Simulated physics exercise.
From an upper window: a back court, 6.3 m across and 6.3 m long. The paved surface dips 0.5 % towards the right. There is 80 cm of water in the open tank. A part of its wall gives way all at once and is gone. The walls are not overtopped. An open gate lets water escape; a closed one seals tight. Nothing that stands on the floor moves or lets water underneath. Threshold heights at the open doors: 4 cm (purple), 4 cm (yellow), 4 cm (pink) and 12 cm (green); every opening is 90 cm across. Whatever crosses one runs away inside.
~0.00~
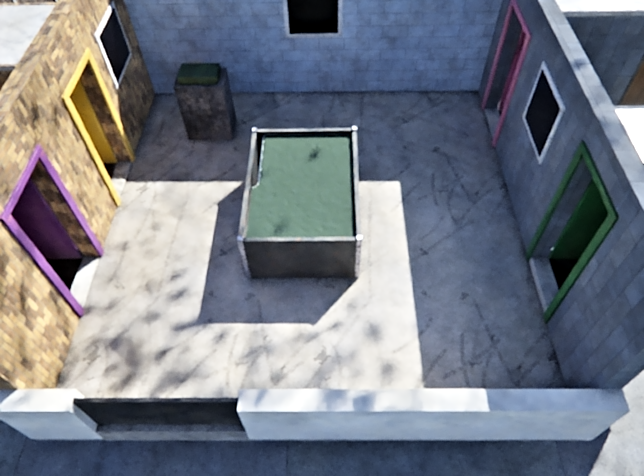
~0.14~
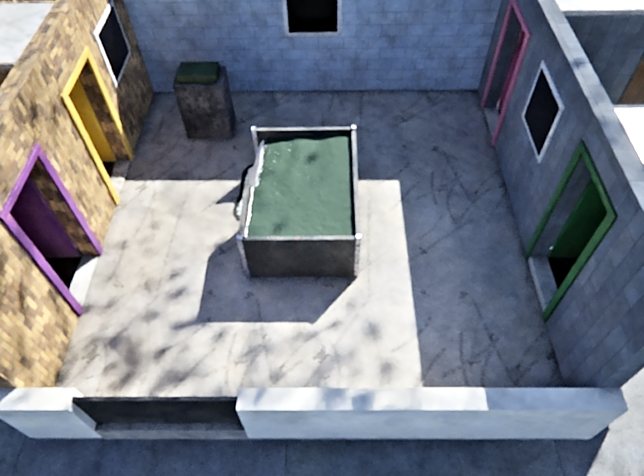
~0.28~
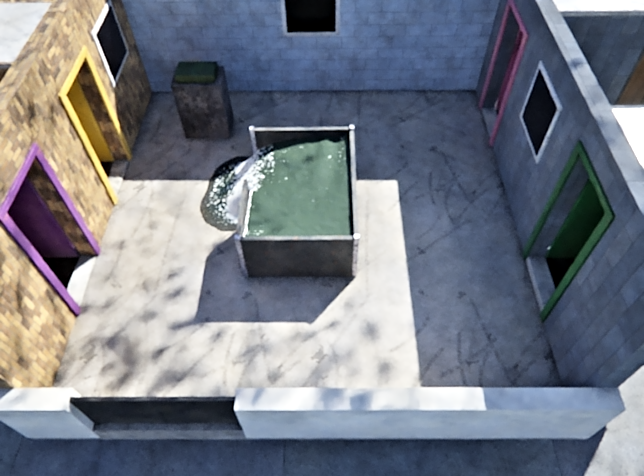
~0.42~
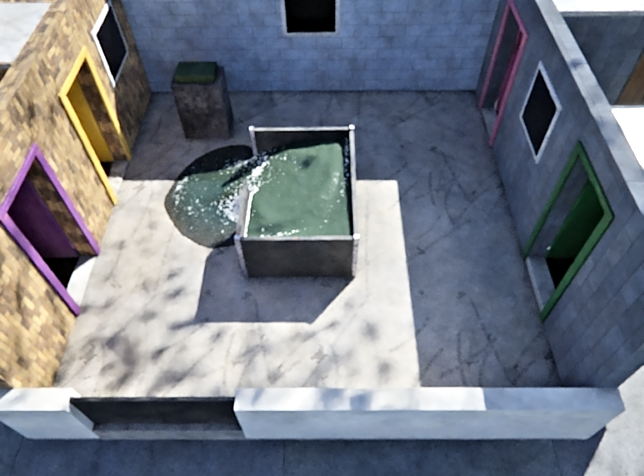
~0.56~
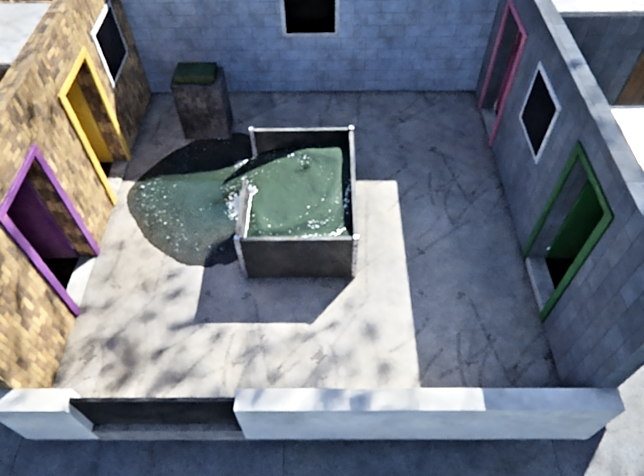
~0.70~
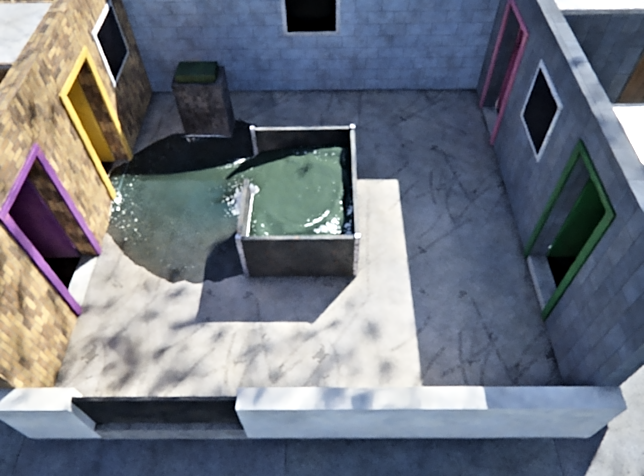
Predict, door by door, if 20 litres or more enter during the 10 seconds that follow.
Door by door: At the purple door it exceeds the limit; at the yellow door it goes over the limit; at the pink door it exceeds the limit; at the green door it keeps below the limit.
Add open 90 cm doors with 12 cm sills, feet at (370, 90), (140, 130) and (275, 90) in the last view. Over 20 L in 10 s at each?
In turn: Below, past it, under.
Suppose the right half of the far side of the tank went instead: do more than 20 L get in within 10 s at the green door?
Against that limit: Green under.
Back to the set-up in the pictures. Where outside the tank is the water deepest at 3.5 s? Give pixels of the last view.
At about (152, 97).
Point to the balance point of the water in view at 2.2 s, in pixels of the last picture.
At about (236, 202).
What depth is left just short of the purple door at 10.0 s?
Roughly 3.5 cm deep.
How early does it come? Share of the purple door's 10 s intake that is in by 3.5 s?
Some 75 per cent by then.
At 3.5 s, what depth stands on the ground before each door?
Depths in cm: Purple 9, yellow 20, pink 0, green 0.
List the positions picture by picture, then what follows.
The open tank at (302, 183) is whole and still, 80 cm deep, in the first picture.
The front is at a hidden place, 0.6 m from the gap at (258, 182); 0.2 m2 of floor is under water; 80 cm left at the back of the open tank, in the second picture.
The front is at (209, 217), 0.9 m from the gap at (256, 183); 0.9 m2 of floor is under water; 79 cm left at the back of the open tank, in the third picture.
The front is at (170, 206), 1.4 m from the gap at (256, 185); 2.2 m2 of floor is under water; 72 cm left at the back of the open tank, in the fourth picture.
The front is at (133, 193), 2.0 m from the gap at (255, 185); 4.0 m2 of floor is under water; 68 cm left at the back of the open tank, in the fifth picture.
The front is at (110, 177), 2.5 m from the gap at (257, 183); 5.8 m2 of floor is under water; 69 cm left at the back of the open tank, in the sixth picture.
After 1.4 s water covers 20 % of the floor and is deepest (41 cm) near (135, 147); purple door 13 cm at the sill, 7 L in, yellow door 17 cm at the sill, 130 L in, pink door not reached, green door not reached.
After 2.2 s water covers 25 % of the floor and is deepest (35 cm) near (135, 147); purple door 11 cm at the sill, 30 L in, yellow door 29 cm at the sill, 306 L in, pink door not reached, green door not reached.
After 3.5 s water covers 45 % of the floor and is deepest (24 cm) near (152, 97); purple door 9 cm at the sill, 55 L in, yellow door 20 cm at the sill, 485 L in, pink door not reached, green door not reached.
After 6.0 s water covers 80 % of the floor and is deepest (13 cm) near (144, 121); purple door 6 cm at the sill, 71 L in, yellow door 12 cm at the sill, 629 L in, pink door 9 cm at the sill, 13 L in, green door not reached.
After 10.0 s water covers 95 % of the floor and is deepest (9 cm) near (523, 409); purple door 4 cm at the sill, 75 L in, yellow door 6 cm at the sill, 687 L in, pink door 7 cm at the sill, 60 L in, green door 7 cm at the sill, 0 L in.
